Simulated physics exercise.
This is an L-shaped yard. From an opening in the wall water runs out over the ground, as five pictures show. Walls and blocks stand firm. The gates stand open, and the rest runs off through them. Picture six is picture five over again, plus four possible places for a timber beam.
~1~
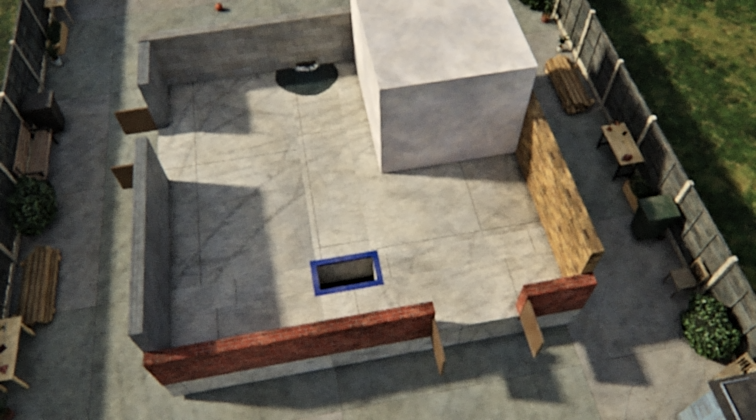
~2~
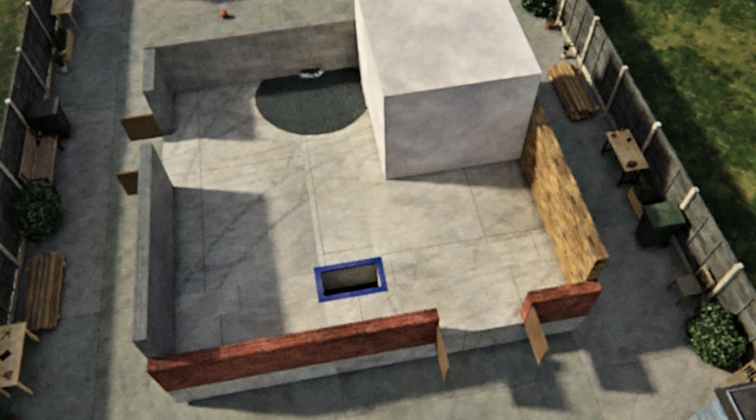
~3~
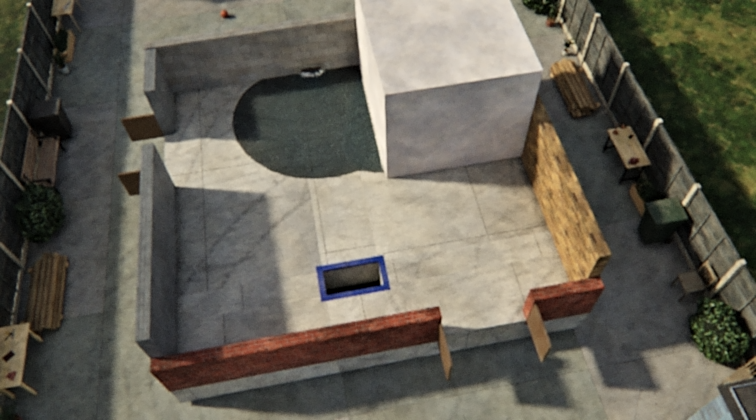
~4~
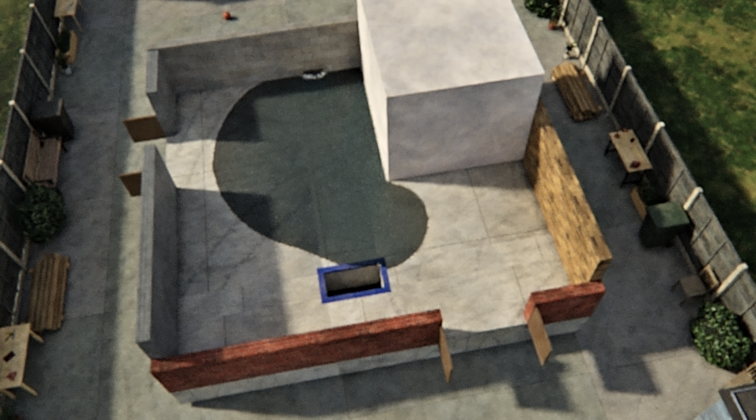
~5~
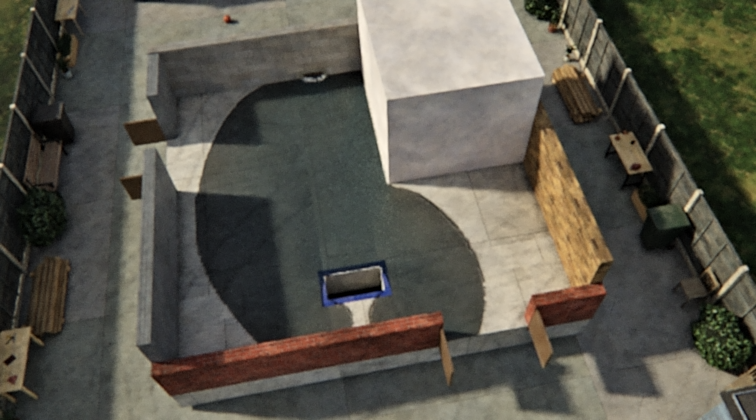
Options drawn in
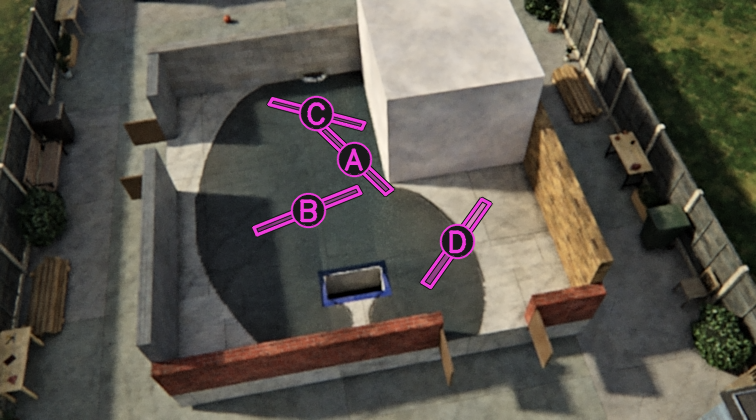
A large pale block fills the top right corner of a walled, L-shaped concrete yard, seen from high above. Low grey walls stand left and behind, red brick in front and tan stone at right, with brown gates open and a blue-rimmed gully near the front. Dark water spreads from the back wall, rounds the block's corner and reaches the gully and front wall, while the view shifts very slightly.
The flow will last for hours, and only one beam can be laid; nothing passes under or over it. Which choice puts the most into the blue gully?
Go for D.
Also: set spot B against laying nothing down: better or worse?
It is worse.
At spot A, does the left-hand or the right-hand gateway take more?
The right one.
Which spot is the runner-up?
Spot C.
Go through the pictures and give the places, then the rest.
Outfall at (306, 63); blue gully at (347, 273); open gate at (473, 312); open gate at (169, 153); front seen at (326, 87), 3 % of the ground wet; blue gully still dry, in the first frame.
Front seen at (340, 127), 10 % of the ground wet; blue gully still dry, in the second frame.
Front seen at (355, 170), 21 % of the ground wet; blue gully still dry, in the third frame.
Front seen at (403, 256), 39 % of the ground wet; blue gully still dry, in the fourth frame.
In the fifth frame, 59 % of the ground is wet; blue gully taking water.
On the marked copy, A from (322, 128) to (388, 191); B from (255, 231) to (358, 189); C from (270, 101) to (363, 125); D from (426, 284) to (485, 201).
With A, about 29 % of the stream goes into the blue gully, about 68 % out by the gates.
With B, about 31 % of the stream goes into the blue gully, about 68 % out by the gates.
With C, about 43 % of the stream goes into the blue gully, about 55 % out by the gates.
With D, about 63 % of the stream goes into the blue gully, about 37 % out by the gates.
